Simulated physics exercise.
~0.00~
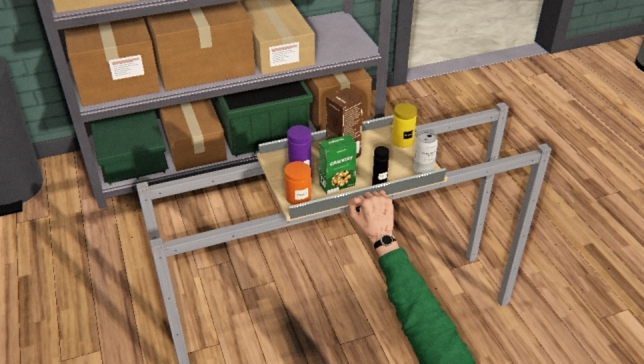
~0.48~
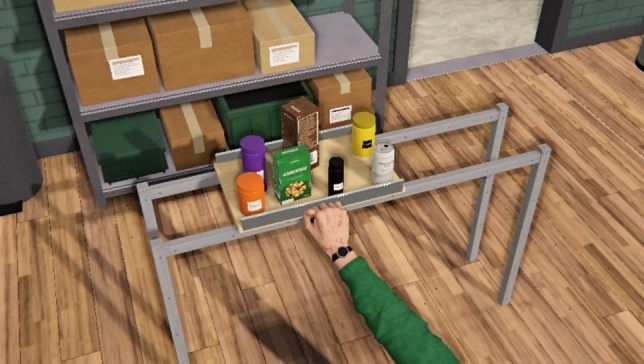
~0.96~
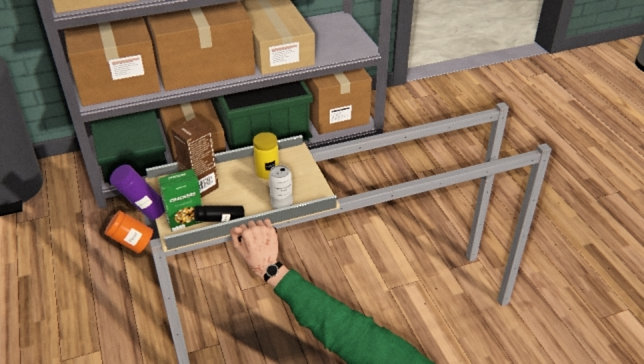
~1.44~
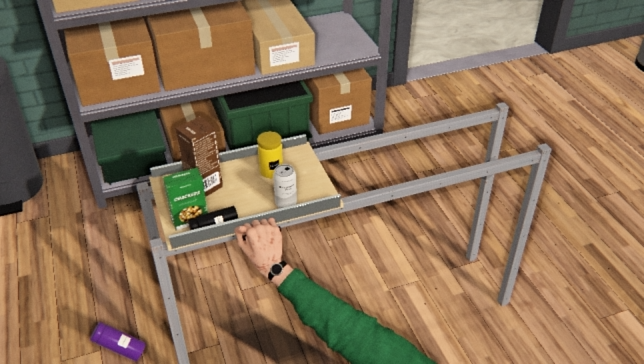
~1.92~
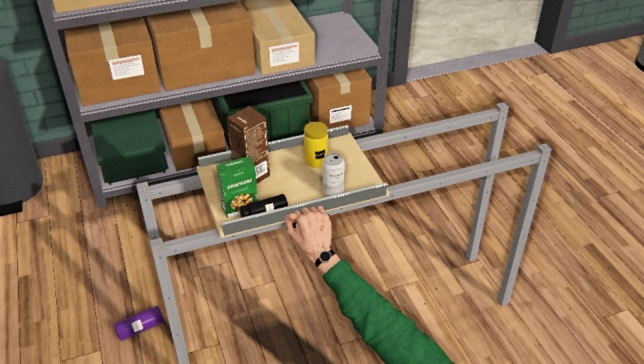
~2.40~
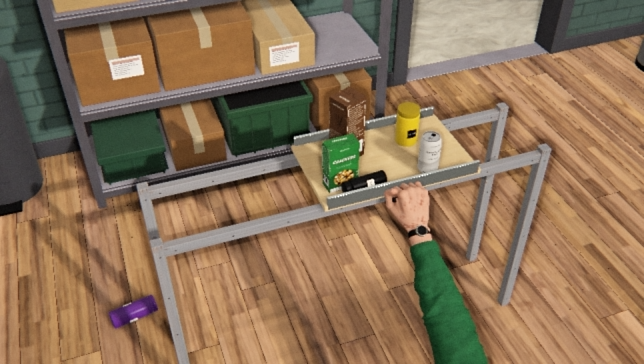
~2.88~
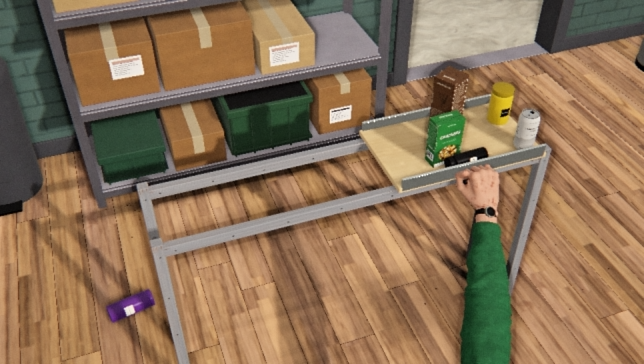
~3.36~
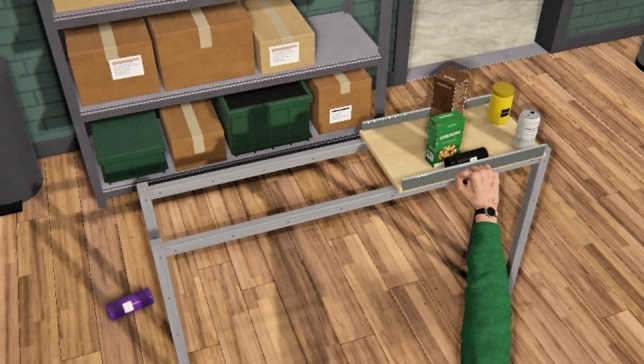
A hand in a green sleeve holds the front edge of a shallow tray on a metal rail frame, seen from above in a storeroom with a wooden floor and shelves of boxes and green bins behind. On the tray stand a purple jar and an orange jar at left, a green packet and brown carton in the middle, and a black shaker, yellow jar and white can towards the right. The tray slides left to the end, where both left jars topple off and the shaker tips over. The hand then moves the tray fully right. It rests there, the packet, carton, yellow jar and can upright, the shaker lying down, and the purple jar on the floor.
